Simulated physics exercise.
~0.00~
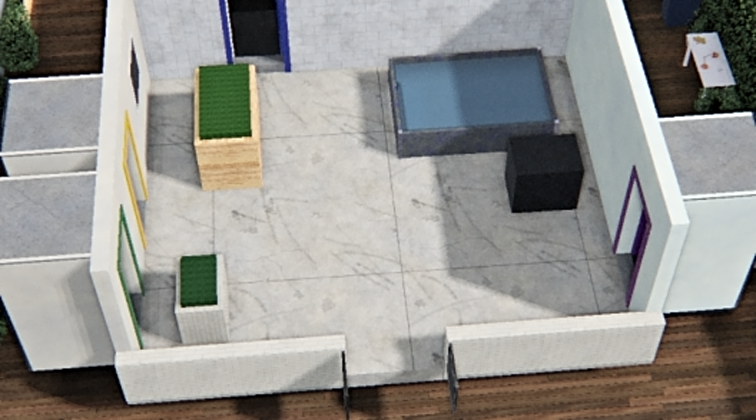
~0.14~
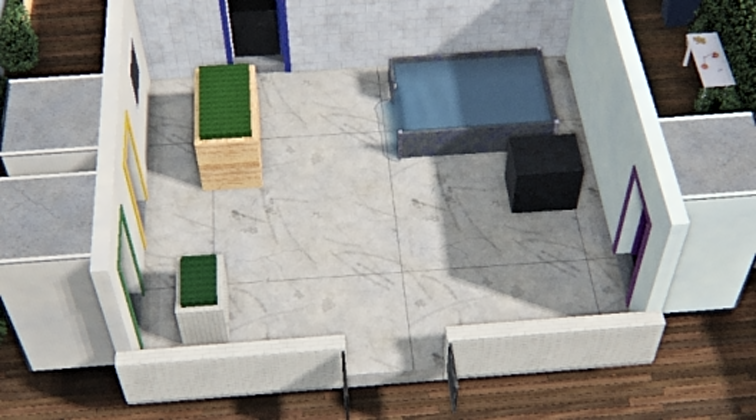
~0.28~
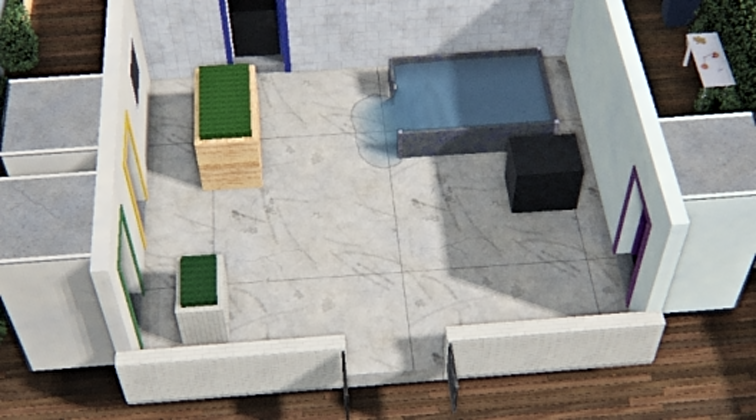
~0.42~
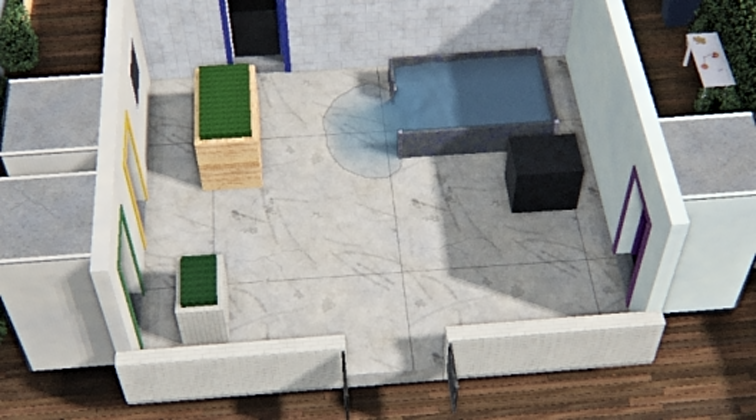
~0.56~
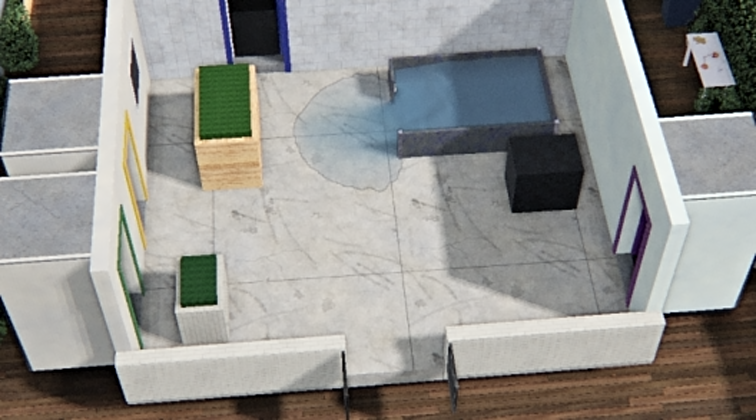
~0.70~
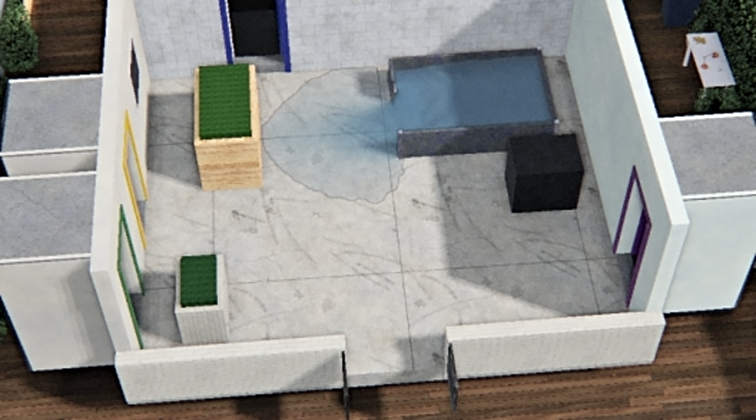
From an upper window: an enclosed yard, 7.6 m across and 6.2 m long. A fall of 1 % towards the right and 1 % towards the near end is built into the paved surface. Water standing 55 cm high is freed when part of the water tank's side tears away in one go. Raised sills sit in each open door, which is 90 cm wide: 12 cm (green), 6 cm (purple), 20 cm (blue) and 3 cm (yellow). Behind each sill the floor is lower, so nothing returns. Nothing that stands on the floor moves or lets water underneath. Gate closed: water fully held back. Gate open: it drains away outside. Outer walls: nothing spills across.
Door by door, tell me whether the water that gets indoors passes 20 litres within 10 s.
As I see it, green door: Short of the limit; purple door: Short of the limit; blue door: Short of the limit; yellow door: Beyond the limit.
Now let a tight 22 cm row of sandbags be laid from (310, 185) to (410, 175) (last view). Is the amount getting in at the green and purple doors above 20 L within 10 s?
So the green door comes out low enough while the purple door comes out low enough.
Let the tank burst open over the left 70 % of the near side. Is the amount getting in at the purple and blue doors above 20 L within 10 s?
Checking each door against the limit: Purple tops it, blue does not exceed it.
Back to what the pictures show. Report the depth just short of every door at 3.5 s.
Green 8 cm, purple 0 cm, blue 19 cm, yellow 1 cm.
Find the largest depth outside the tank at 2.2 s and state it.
28 cm or so.
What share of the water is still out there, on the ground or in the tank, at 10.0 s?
Roughly 88 per cent is still there.
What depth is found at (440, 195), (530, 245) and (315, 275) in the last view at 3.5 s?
About 0, 0 and 4 cm.
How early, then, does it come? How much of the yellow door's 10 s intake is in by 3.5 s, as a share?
Some 0 per cent by then.
After 1.4 s water covers 20 % of the floor and is deepest (28 cm) near (388, 141); green door not reached, purple door not reached, blue door 4 cm at the sill, 0 L in, yellow door not reached.
After 2.2 s water covers 30 % of the floor and is deepest (28 cm) near (274, 149); green door not reached, purple door not reached, blue door 18 cm at the sill, 0 L in, yellow door not reached.
After 3.5 s water covers 45 % of the floor and is deepest (22 cm) near (249, 368); green door 8 cm at the sill, 1 L in, purple door not reached, blue door 19 cm at the sill, 4 L in, yellow door not reached.
After 6.0 s water covers 65 % of the floor and is deepest (14 cm) near (141, 376); green door 11 cm at the sill, 2 L in, purple door not reached, blue door 8 cm at the sill, 5 L in, yellow door 6 cm at the sill, 15 L in.
After 10.0 s water covers 85 % of the floor and is deepest (14 cm) near (635, 340); green door 7 cm at the sill, 3 L in, purple door 9 cm at the sill, 0 L in, blue door 5 cm at the sill, 5 L in, yellow door 7 cm at the sill, 64 L in.
